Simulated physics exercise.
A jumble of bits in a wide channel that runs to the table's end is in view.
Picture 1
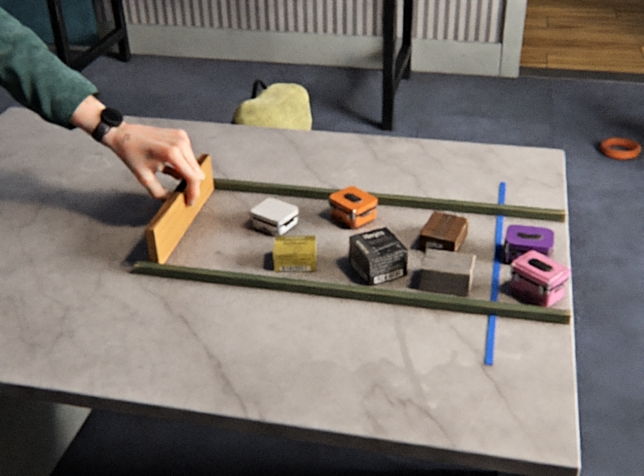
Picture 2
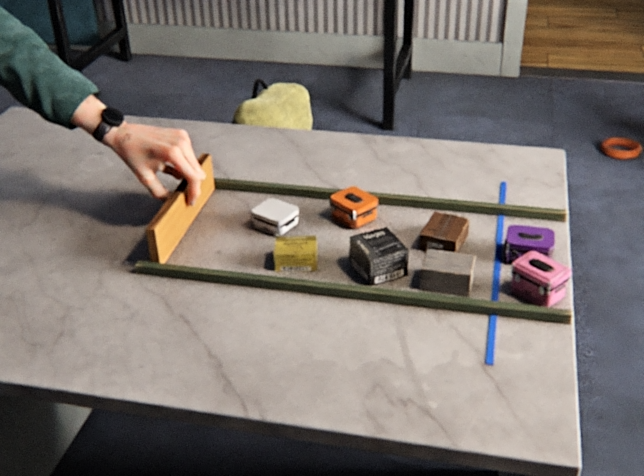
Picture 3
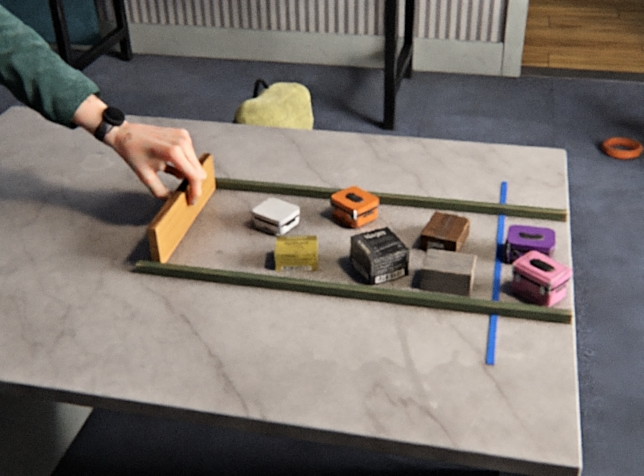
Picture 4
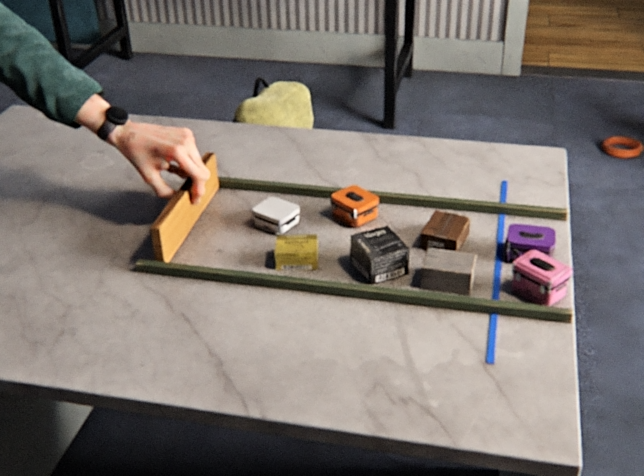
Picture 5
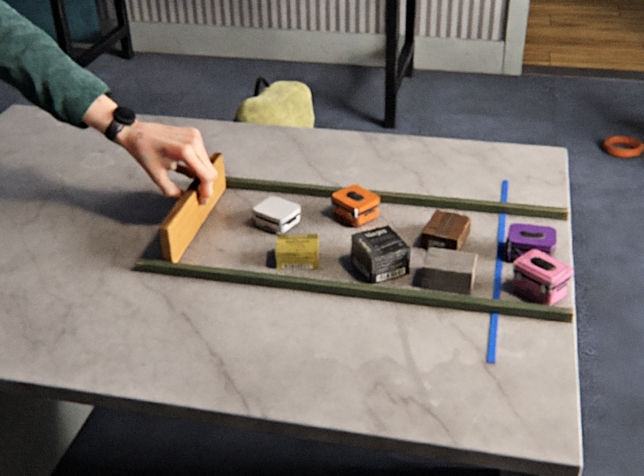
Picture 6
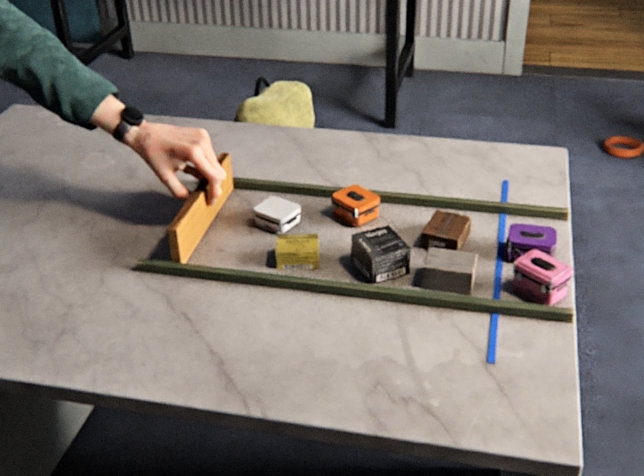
A hand slowly sliding an upright orange board rightward between two green rails, while the small coloured boxes and blocks ahead stay still.
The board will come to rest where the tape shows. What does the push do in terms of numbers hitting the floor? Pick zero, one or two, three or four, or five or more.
It sends three or four to the floor.
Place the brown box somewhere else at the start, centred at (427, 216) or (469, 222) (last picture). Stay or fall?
Taking the two places in turn: It doesn't drop, then it doesn't drop.
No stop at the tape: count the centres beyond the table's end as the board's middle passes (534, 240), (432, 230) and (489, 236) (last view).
The counts are 5, 1 and 3, in that order.
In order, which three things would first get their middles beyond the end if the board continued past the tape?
You'd get the pink case first, then the grey block, and the purple case after that.
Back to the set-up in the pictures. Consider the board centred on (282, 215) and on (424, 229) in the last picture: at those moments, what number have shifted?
Moved so far: 1, later 7.
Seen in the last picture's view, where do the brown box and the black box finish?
You'll see the brown box at (561, 243), with the black box at (568, 274).
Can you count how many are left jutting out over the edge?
I count 2 overhanging.
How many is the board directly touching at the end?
It touches 3.
Soon after, none off yet; pink case at rest near (542, 278); purple case at rest near (531, 245); grey block at rest near (450, 270).
Then, none off yet; pink case moved a little near (571, 281); purple case at rest near (531, 245); grey block moved about its own width near (514, 279).
At rest, the number that fall off is three or four; fallen, grey block, purple case and pink case.
